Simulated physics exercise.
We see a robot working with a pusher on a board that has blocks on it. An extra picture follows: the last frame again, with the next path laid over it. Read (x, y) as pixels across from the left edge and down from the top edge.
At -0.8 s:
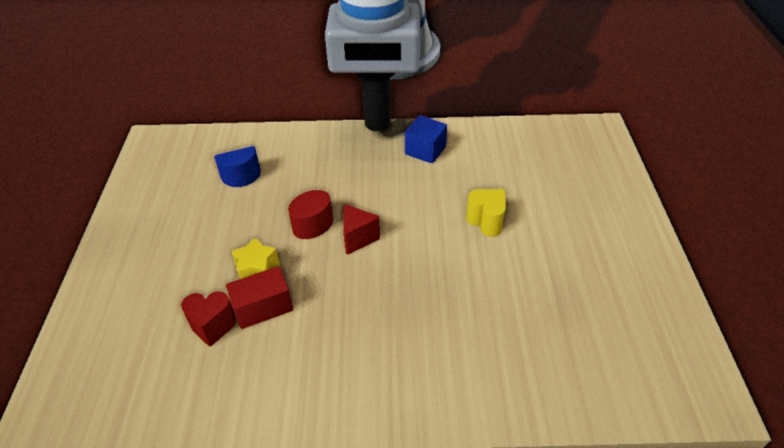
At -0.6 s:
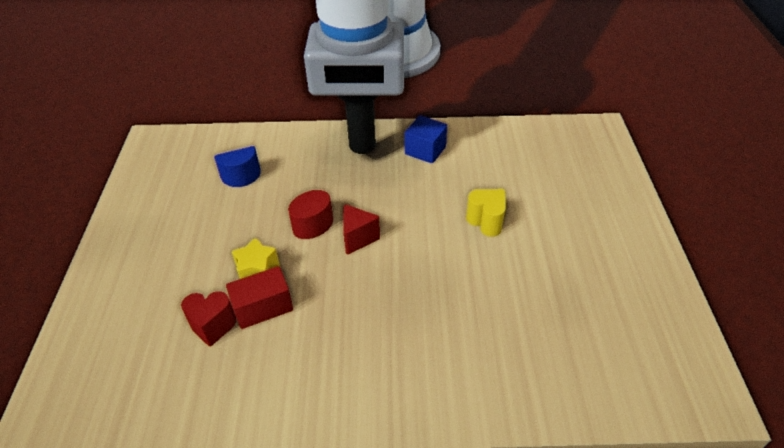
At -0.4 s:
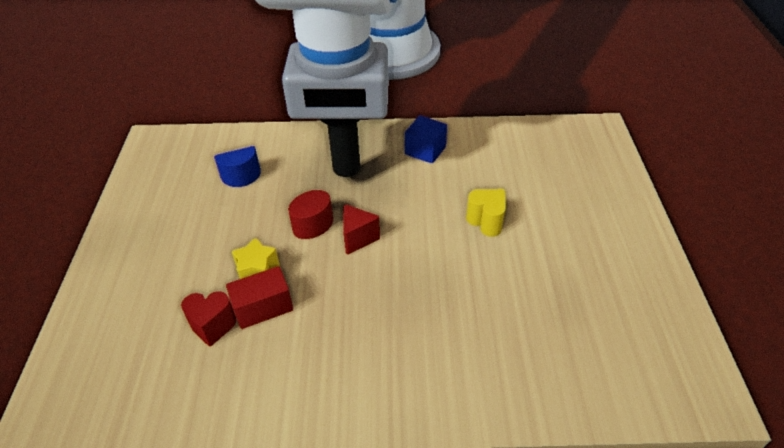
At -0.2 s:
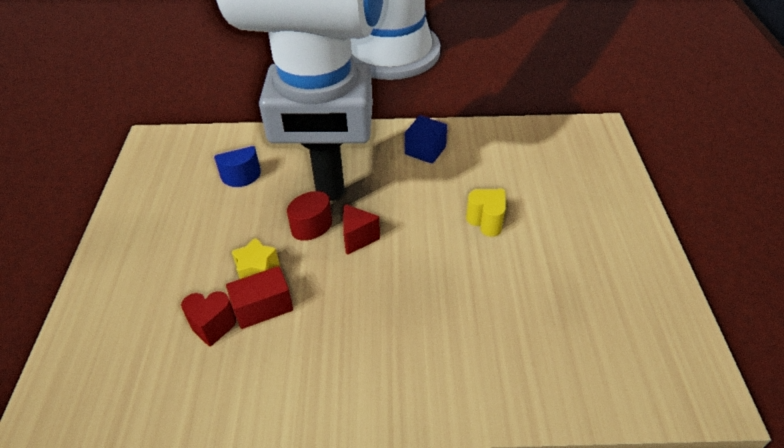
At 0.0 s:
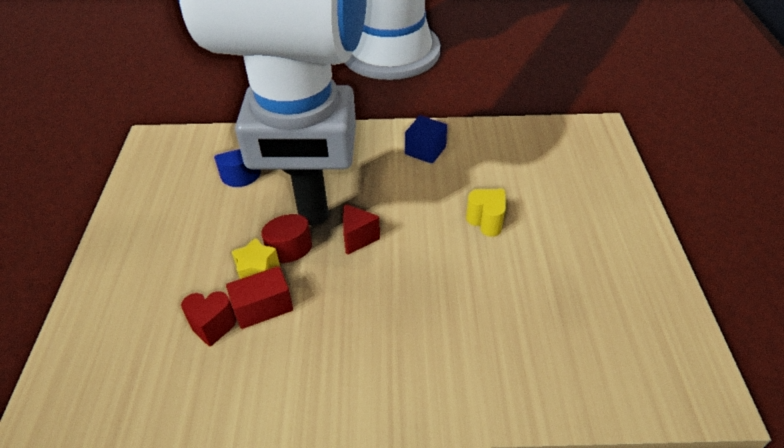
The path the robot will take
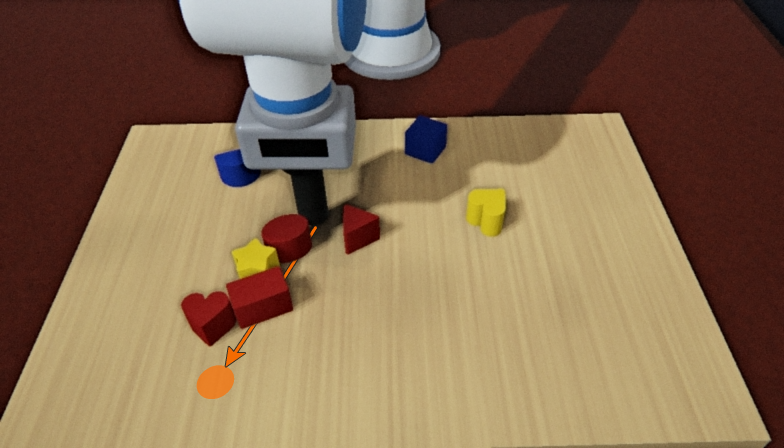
On a wooden board scattered with red, blue and yellow blocks, a robot arm moves its black pusher down and left from the far edge, then nudges the round red block a short way toward the yellow star.
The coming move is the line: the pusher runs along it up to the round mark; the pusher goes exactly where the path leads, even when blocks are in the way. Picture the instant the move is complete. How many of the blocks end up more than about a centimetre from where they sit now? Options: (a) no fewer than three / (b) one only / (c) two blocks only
Choice a: No fewer than three.
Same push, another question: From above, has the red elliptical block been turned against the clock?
Final answer: No.
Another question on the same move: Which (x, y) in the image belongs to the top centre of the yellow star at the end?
For the centre of its top, I'd go with (208, 275).
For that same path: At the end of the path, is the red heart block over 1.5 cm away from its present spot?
In short: No.
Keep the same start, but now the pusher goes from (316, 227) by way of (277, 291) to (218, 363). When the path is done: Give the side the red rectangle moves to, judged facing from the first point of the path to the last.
To the left.
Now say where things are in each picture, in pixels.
In the first picture, pusher tip at (378, 124); block tops, red heart block at (204, 306); yellow star at (253, 255); red rectangle at (257, 286); red elliptical block at (309, 203).
In the second picture, pusher at (362, 146); blocks unchanged.
In the third picture, pusher at (347, 168); blocks unchanged.
In the fourth picture, pusher at (330, 191); red elliptical block at (308, 204).
In the fifth picture, pusher at (314, 215); red heart block at (204, 306); yellow star at (253, 255); red rectangle at (257, 286); red elliptical block at (285, 227).
Path on the board, from (316, 227) directly to (215, 382).
What follows on the original path. One third of the way, pusher at (285, 260); yellow star at (216, 272), turned 55° anticlockwise; red elliptical block at (247, 251), turned 90° clockwise.
Two thirds of the way, pusher at (251, 312); red heart block at (198, 308); yellow star at (208, 275), turned 50° anticlockwise; red rectangle at (239, 333), turned 30° clockwise; red elliptical block at (241, 254), turned 110° clockwise.
At the end, pusher at (210, 371); red heart block at (198, 308); yellow star at (208, 275), turned 50° anticlockwise; red rectangle at (217, 395), turned 15° anticlockwise; red elliptical block at (241, 254), turned 110° clockwise.
